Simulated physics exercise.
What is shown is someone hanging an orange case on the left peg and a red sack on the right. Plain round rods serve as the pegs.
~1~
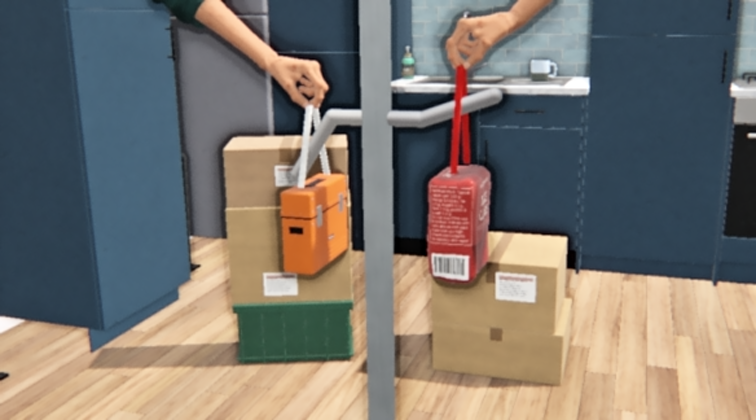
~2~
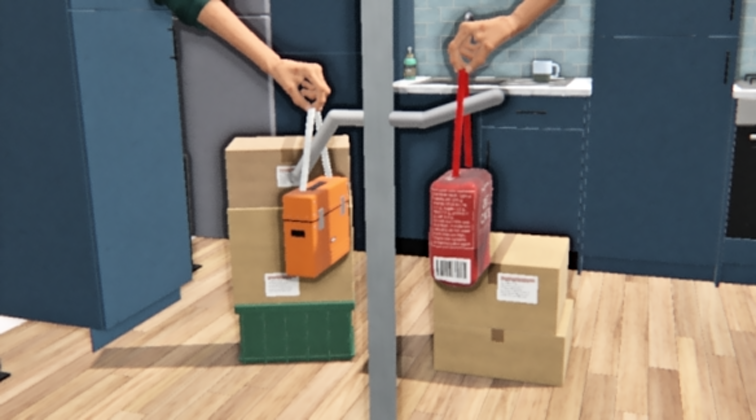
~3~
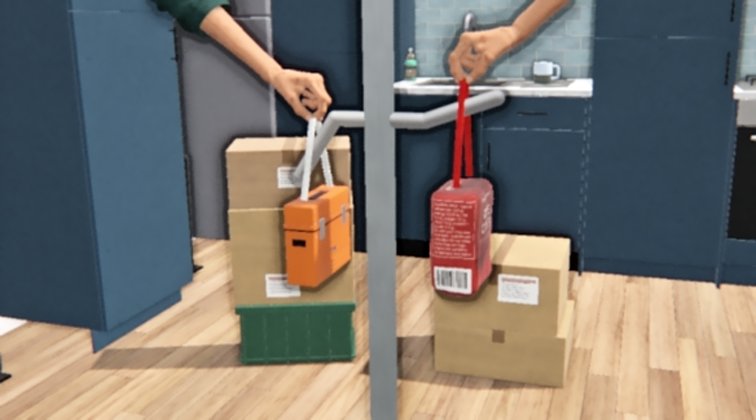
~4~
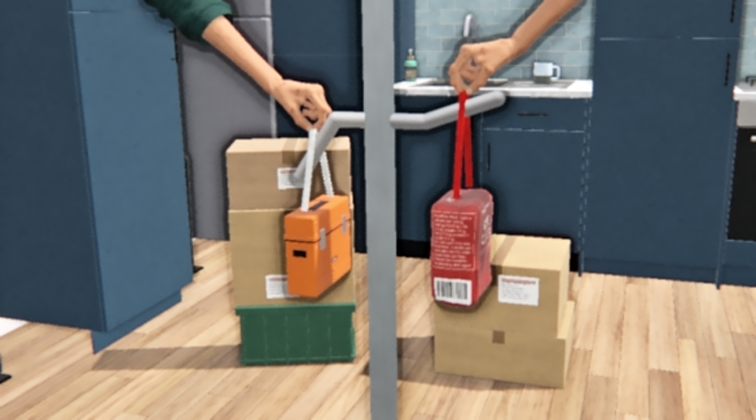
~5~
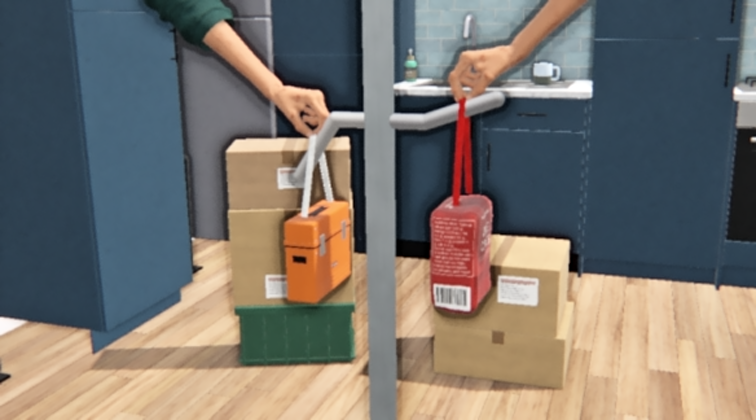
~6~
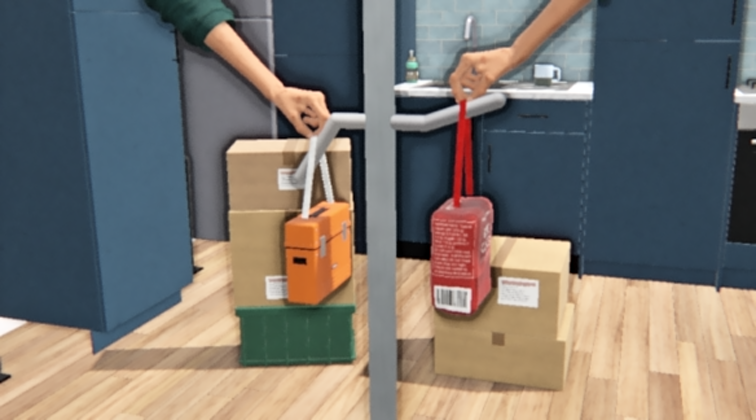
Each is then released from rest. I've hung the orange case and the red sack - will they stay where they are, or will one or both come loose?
In short, the orange case comes loose, the red sack stays where it is.
Then, 0.38 s on from there, orange case on the floor; red sack still up near (460, 256).
Then, 0.64 s on from there, orange case on the floor; red sack still up near (455, 257).
In the end, orange case on the floor; red sack still up near (458, 257). The orange case slips off its peg and the red sack holds on.
